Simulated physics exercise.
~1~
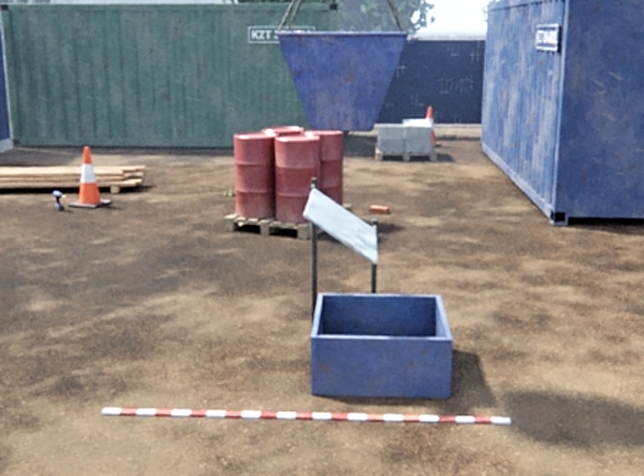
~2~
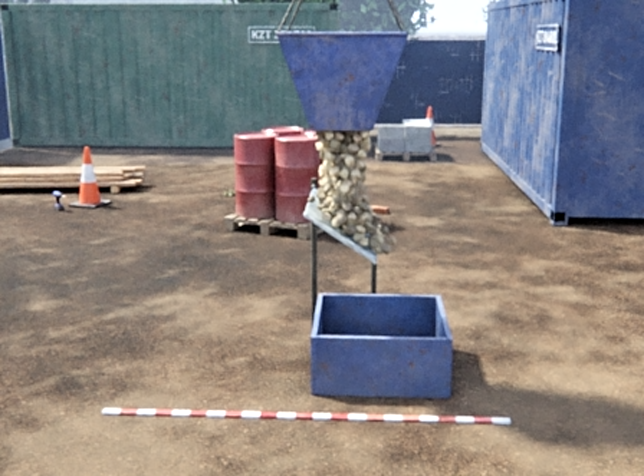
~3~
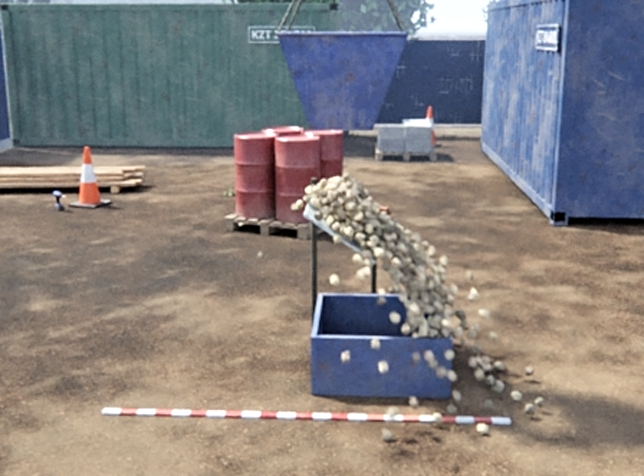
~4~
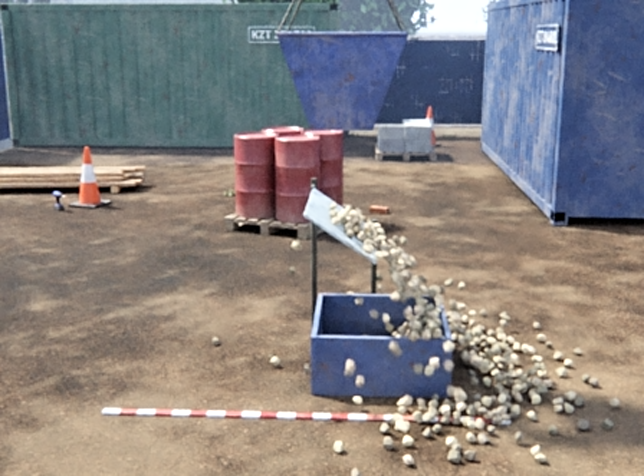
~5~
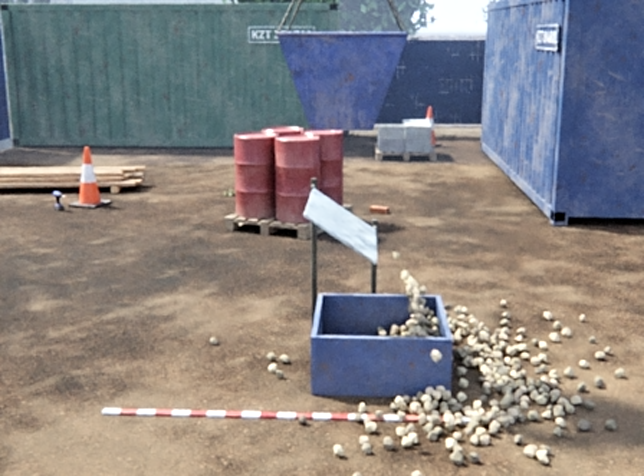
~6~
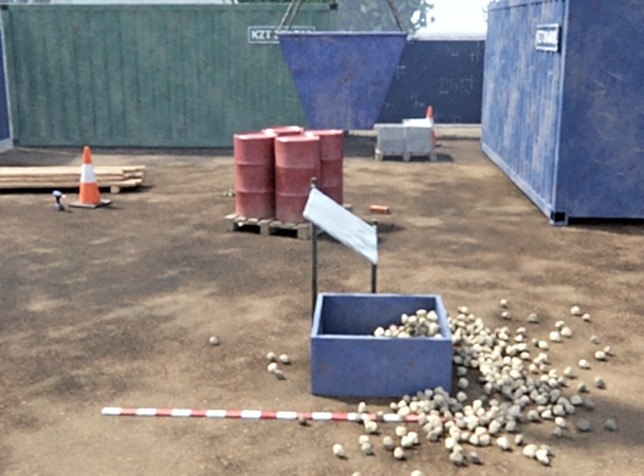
In a container yard, stones dropping from a hanging blue skip slide down a steel slope, landing in and right of a bin.
